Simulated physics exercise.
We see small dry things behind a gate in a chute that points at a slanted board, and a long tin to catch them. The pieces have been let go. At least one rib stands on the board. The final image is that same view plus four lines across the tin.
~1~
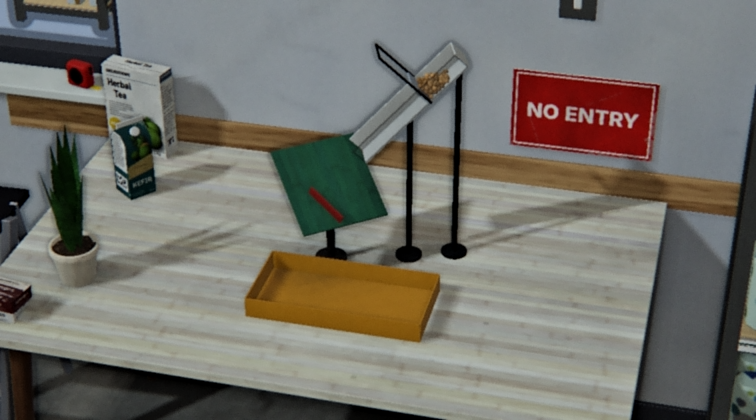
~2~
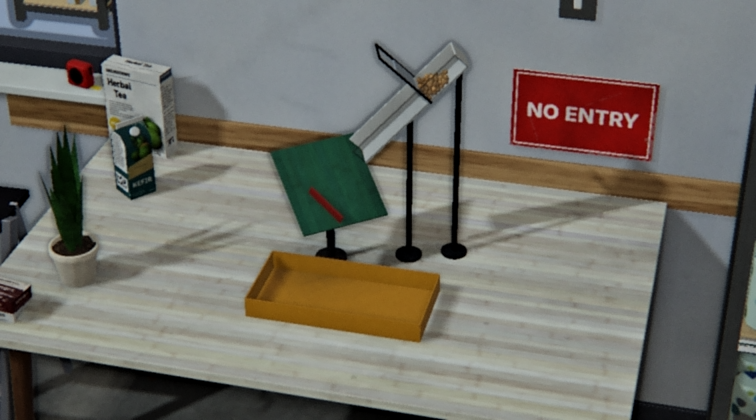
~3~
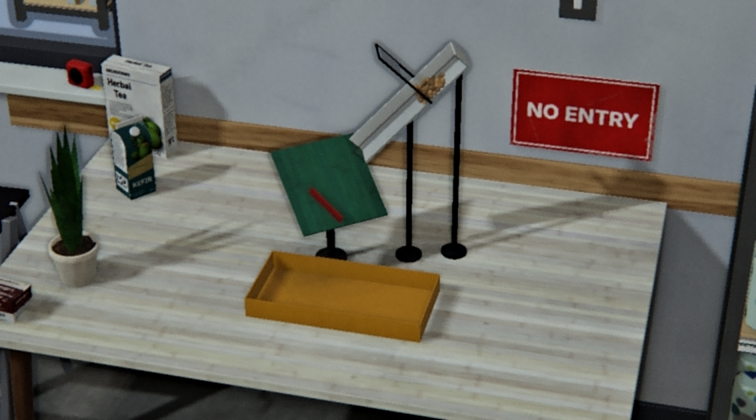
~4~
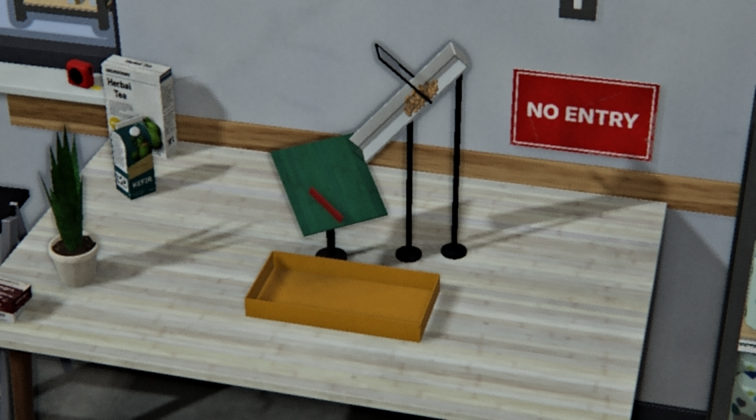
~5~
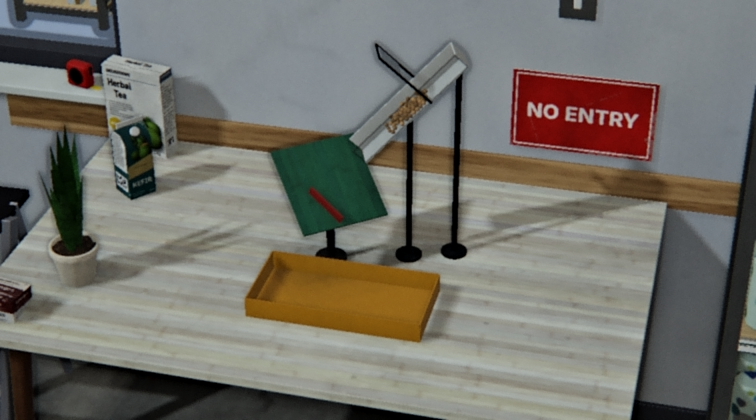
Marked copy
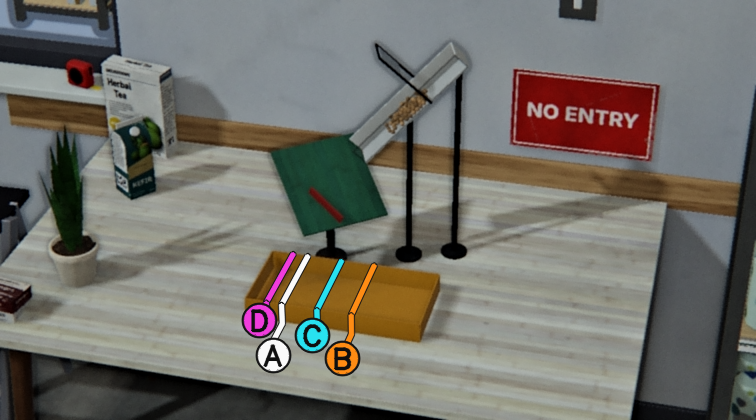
At the start, a small clump of tan beads sits near the top of a pale, sloping chute above a tilted green board with a red rib, with an empty orange tray on the table below. The beads then slide a short way down the chute to the left, stretching out slightly, while everything else stays still.
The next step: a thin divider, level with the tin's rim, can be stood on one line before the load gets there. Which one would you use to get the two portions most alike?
B is best.
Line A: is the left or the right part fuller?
The right side.
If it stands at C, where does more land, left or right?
Right.
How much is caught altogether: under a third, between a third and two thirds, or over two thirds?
About that: Over two thirds.
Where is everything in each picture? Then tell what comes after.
Load behind the gate (432, 85), round wooden beads; lip of the chute (365, 157), sloping fairly steeply, in the first picture.
Middle of the board (329, 183), tilted fairly steeply; middle of its low edge (347, 225); of its high edge (313, 142), in the second picture.
Front corners of the tin (245, 298) and (420, 325), empty; front of the load (419, 99), in the third picture.
Middle of the load (421, 97); its front (405, 109), roughly a third of the way to the lip; rib from (311, 187) to (343, 218), in the fourth picture.
Middle of the load (411, 110); its front (387, 125), roughly two thirds of the way to the lip, in the fifth picture.
On the marked copy, line A crosses the front rim at (281, 304); line B crosses the front rim at (351, 314); line C crosses the front rim at (317, 309); line D crosses the front rim at (266, 302).
For line A, of what is caught, just a few on the left of the divider, almost all on the right.
For line B, of what is caught, roughly a third on the left of the divider, roughly two thirds on the right.
For line C, of what is caught, about a tenth on the left of the divider, almost all on the right.
For line D, of what is caught, not one piece on the left of the divider, every piece on the right.
